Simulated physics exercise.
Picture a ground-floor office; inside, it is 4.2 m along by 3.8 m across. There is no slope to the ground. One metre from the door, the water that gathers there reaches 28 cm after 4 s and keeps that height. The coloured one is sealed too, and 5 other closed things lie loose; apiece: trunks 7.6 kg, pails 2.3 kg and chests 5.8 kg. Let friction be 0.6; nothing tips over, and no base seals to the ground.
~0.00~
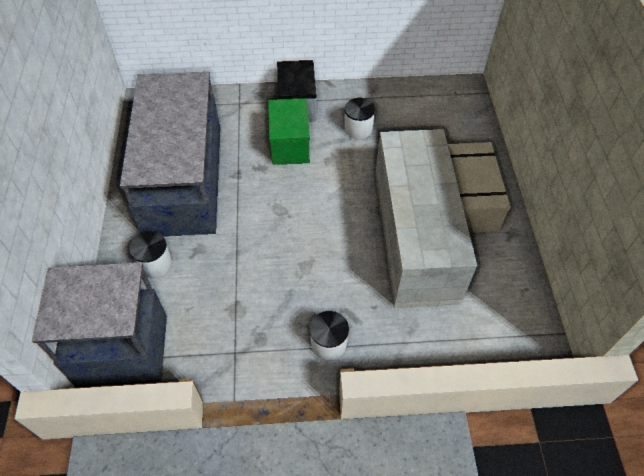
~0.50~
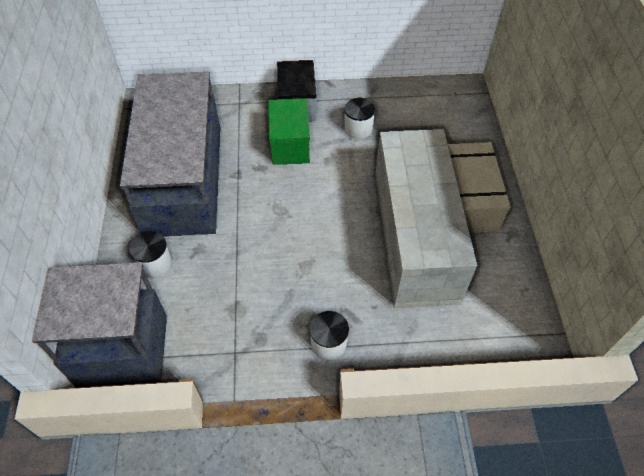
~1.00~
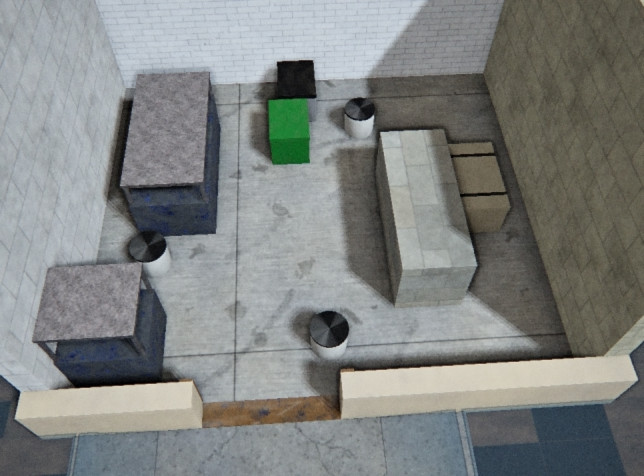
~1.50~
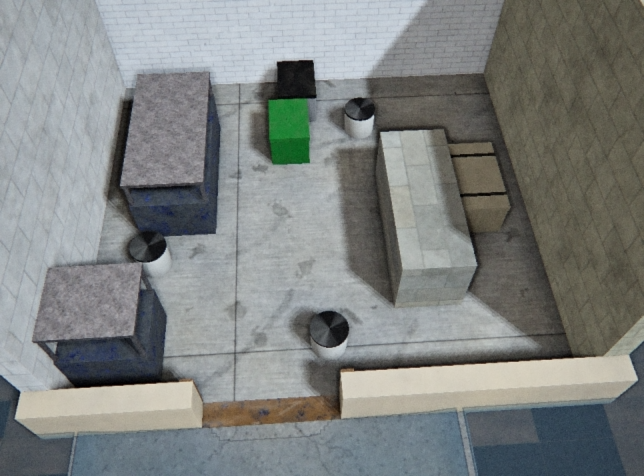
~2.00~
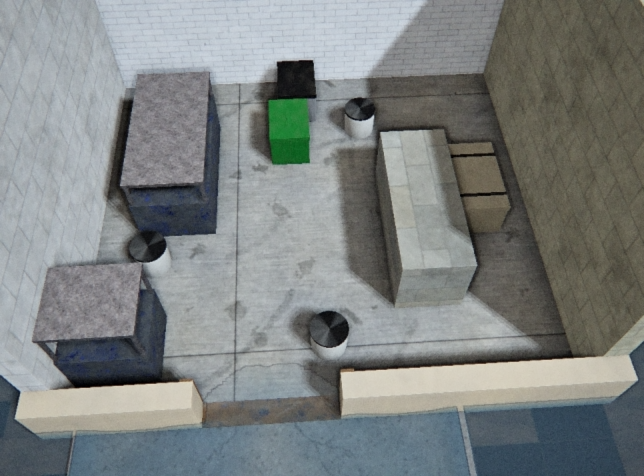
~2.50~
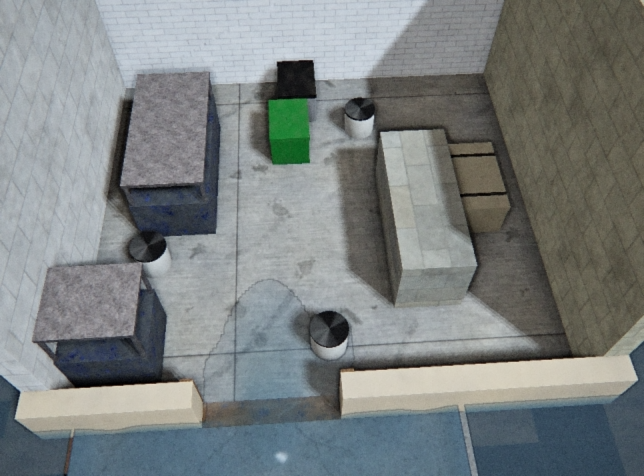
A ground-floor office with pale brick walls is seen from high above its low, cream front wall. Two grey-topped blue blocks stand on the left, a long pale block and tan boxes on the right, green and black boxes towards the back, and three dark-topped white pails between them. Bluish water deepens outside, then slips through the doorway and spreads across the floor, while the objects and camera stay still.
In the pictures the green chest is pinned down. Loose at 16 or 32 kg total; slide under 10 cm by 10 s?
Neither.
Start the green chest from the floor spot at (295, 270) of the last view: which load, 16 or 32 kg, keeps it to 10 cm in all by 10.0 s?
Neither holds.
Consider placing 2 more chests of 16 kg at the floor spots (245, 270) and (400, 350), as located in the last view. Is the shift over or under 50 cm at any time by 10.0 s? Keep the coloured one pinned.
Beyond, below.
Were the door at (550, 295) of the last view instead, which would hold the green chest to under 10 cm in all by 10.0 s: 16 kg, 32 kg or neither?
Answer: Only the upper mass works.
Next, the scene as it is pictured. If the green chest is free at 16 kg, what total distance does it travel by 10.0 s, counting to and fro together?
About 80 cm altogether.
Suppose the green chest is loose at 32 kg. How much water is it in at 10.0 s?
Depth: Approx. 15 cm.
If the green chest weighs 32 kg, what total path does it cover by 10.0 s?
The total path comes to around 60 cm.
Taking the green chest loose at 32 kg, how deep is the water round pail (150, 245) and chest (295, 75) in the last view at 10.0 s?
Depths: Near 14 cm, then near 15 cm.
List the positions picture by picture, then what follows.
The green chest at (289, 118), on the bottom; water covers 0.0 m2; 0 of 6 have shifted, in the first picture.
The green chest at (289, 118) rests on the ground; 0.0 m2 under water; 0 of 6 have shifted, in the second picture.
The green chest at (289, 118) rests on the ground; water covers 0.0 m2; 0 of 6 have shifted, in the third picture.
The green chest at (289, 118) rests on the ground; water covers 0.0 m2; 0 of 6 have shifted, in the fourth picture.
The green chest at (289, 118) rests on the ground; 0.2 m2 under water; 0 of 6 have shifted, in the fifth picture.
The green chest at (289, 118) rests on the ground; 0.8 m2 under water; 0 of 6 have shifted, in the sixth picture.
After 3.5 s the green chest would be 0 cm from its start with 16 kg and 0 cm from its start with 32 kg; 0 cm of water round it then.
After 4.5 s the green chest would be 0 cm from its start with 16 kg and 0 cm from its start with 32 kg; 3 cm of water round it then.
After 7.0 s the green chest would be 19 cm from its start with 16 kg and 0 cm from its start with 32 kg; 11 cm of water round it then.
After 10.0 s the green chest would be 57 cm from its start with 16 kg and 53 cm from its start with 32 kg; 15 cm of water round it then.
